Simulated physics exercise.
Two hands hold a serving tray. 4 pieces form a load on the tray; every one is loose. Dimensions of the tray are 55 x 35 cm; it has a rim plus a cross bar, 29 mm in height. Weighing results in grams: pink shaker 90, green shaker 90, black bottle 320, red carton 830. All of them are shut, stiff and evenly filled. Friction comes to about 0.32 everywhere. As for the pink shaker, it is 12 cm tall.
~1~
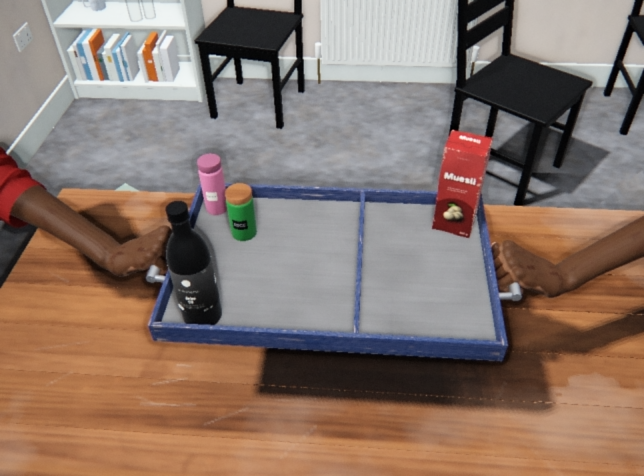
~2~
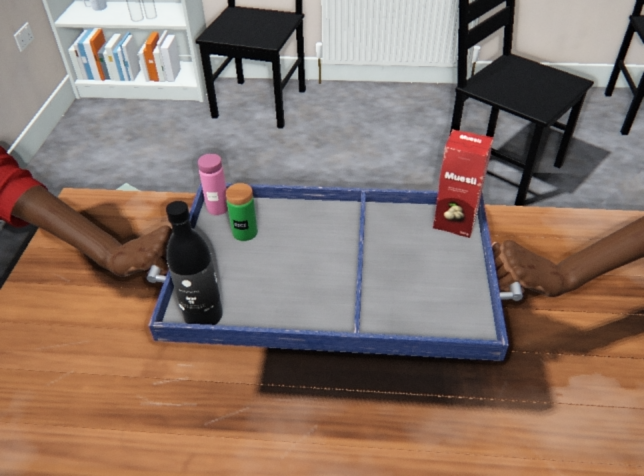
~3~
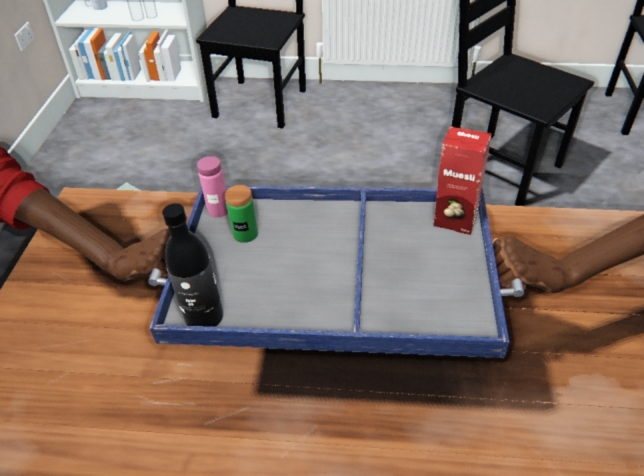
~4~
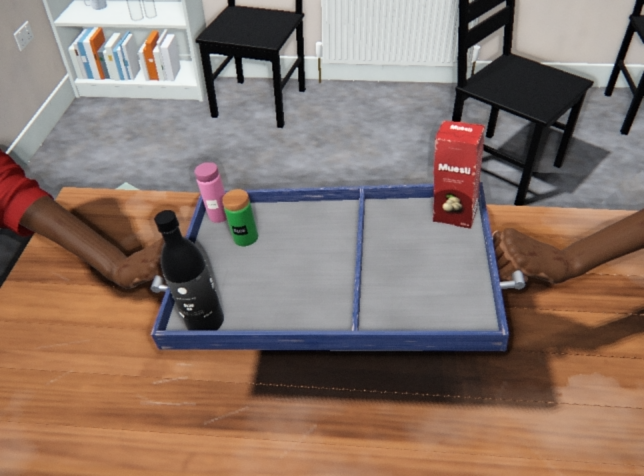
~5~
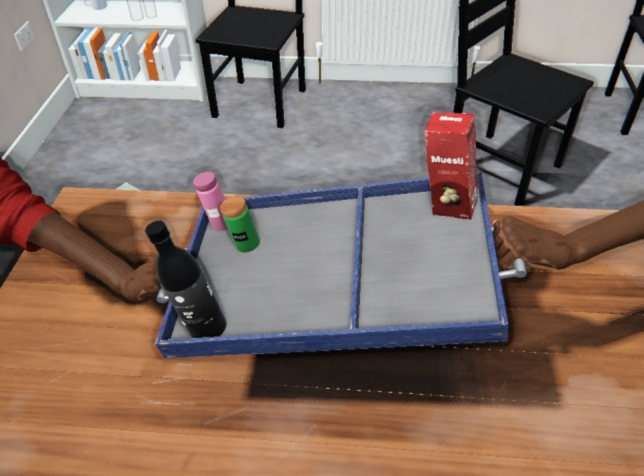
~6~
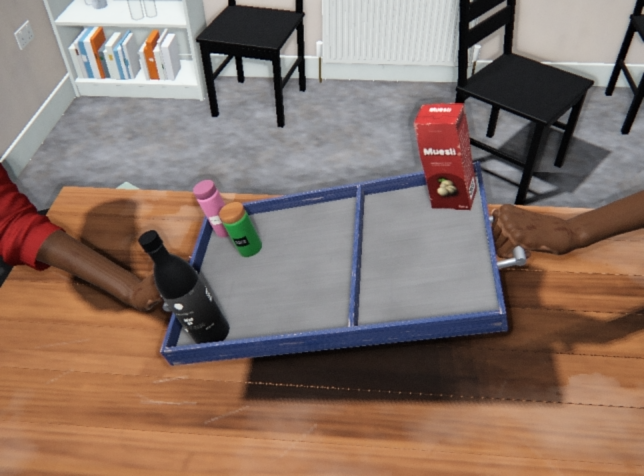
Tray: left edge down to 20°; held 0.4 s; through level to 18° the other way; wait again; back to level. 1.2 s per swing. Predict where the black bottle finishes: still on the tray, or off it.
Off the tray.
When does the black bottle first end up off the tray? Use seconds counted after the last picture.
Time: Approximately 0.5 s.
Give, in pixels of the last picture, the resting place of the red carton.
Its centre ends close to (332, 190) in the last view.
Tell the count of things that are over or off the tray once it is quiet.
That makes 2.
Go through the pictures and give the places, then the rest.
Tray level; black bottle (191, 266); pink shaker (213, 185), in the first picture.
Tray level; red carton (462, 185); pink shaker (214, 185), in the second picture.
Tilt 2°, left edge down; green shaker (242, 214); red carton (461, 182), in the third picture.
Tilt 5°, left edge down; pink shaker (213, 193); green shaker (241, 218), in the fourth picture.
Tilt 11°, left edge down; red carton (453, 167); pink shaker (214, 202), in the fifth picture.
Tilt 16°, left edge down; black bottle (183, 289); green shaker (241, 230), in the sixth picture.
Then, 0.60 s on from there, tilt 20°, left edge down; black bottle now off the tray; red carton moved 6 cm; green shaker moved 3 cm.
Then, 1.10 s on from there, tilt 15°, left edge down; red carton 24° off its base; green shaker moved 8 cm.
Then, 1.40 s on from there, tilt 1°, left edge down; red carton on its side; green shaker moved 8 cm.
Then, 2.70 s on from there, tilt 16°, right edge down; red carton on its side; green shaker moved 5 cm; pink shaker moved 3 cm.
In the end, off the tray, black bottle; toppled on the tray, red carton; the other 2 under 5 cm from the start. In the last view, black bottle near (183, 386).
